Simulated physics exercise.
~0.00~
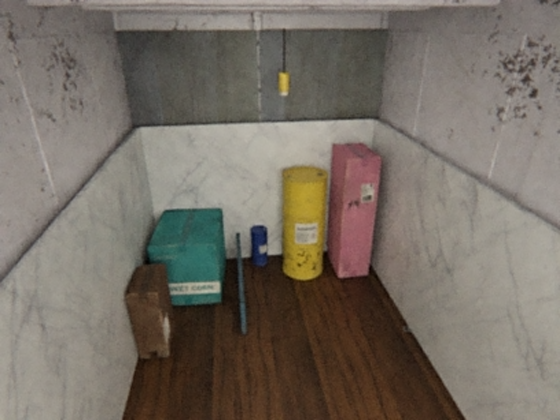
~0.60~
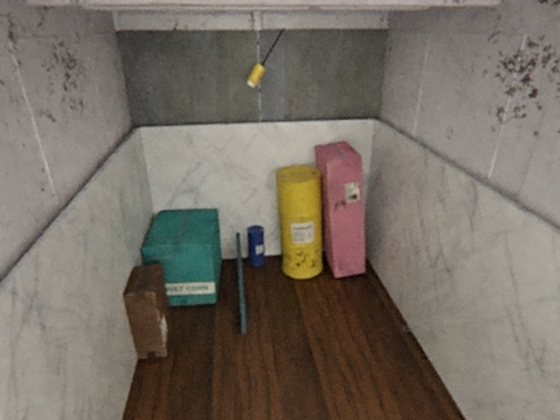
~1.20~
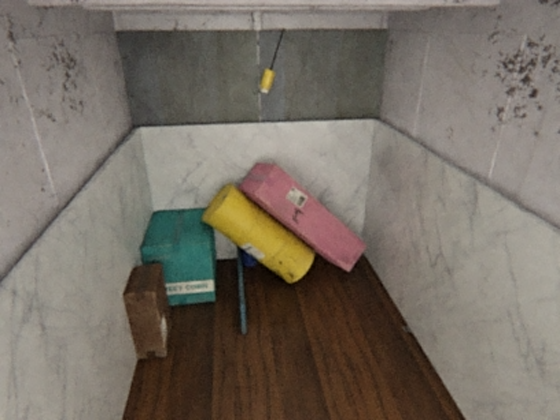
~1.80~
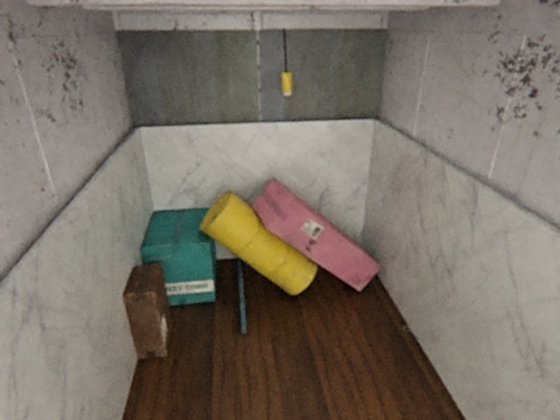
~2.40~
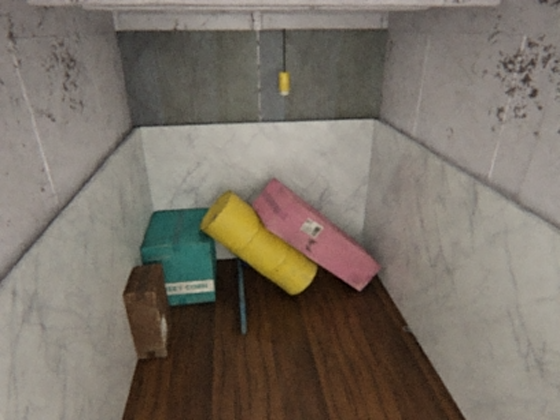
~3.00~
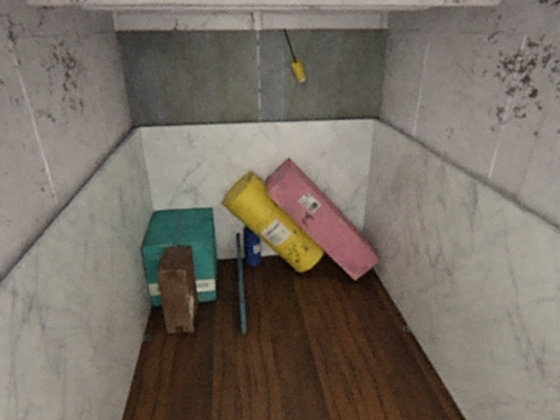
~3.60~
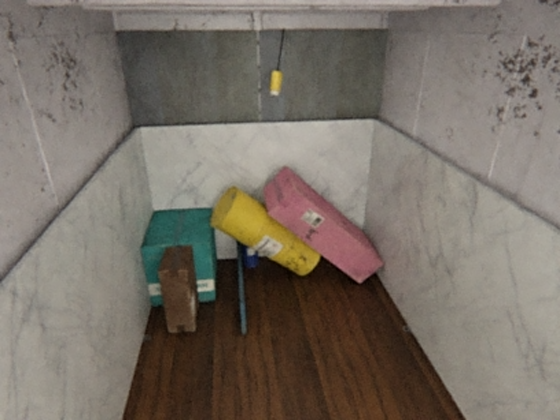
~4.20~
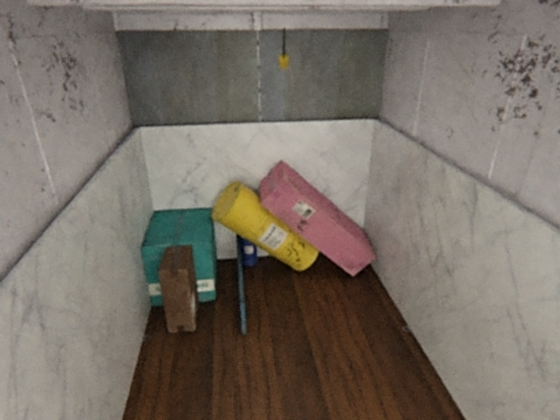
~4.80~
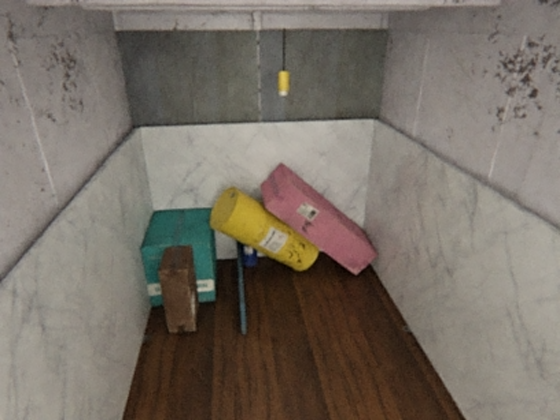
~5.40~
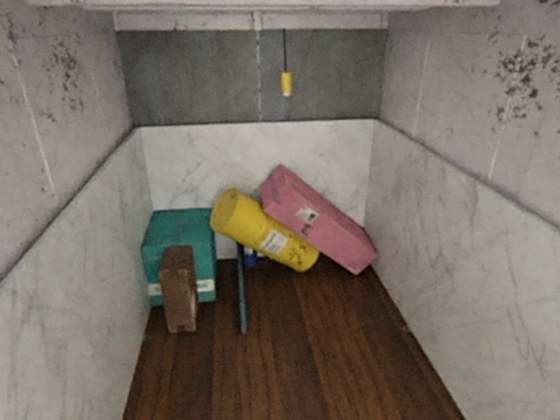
Pink box and yellow drum tipping left in a van's load bay, brown box shifting right, both tipped pieces ending up leaning.
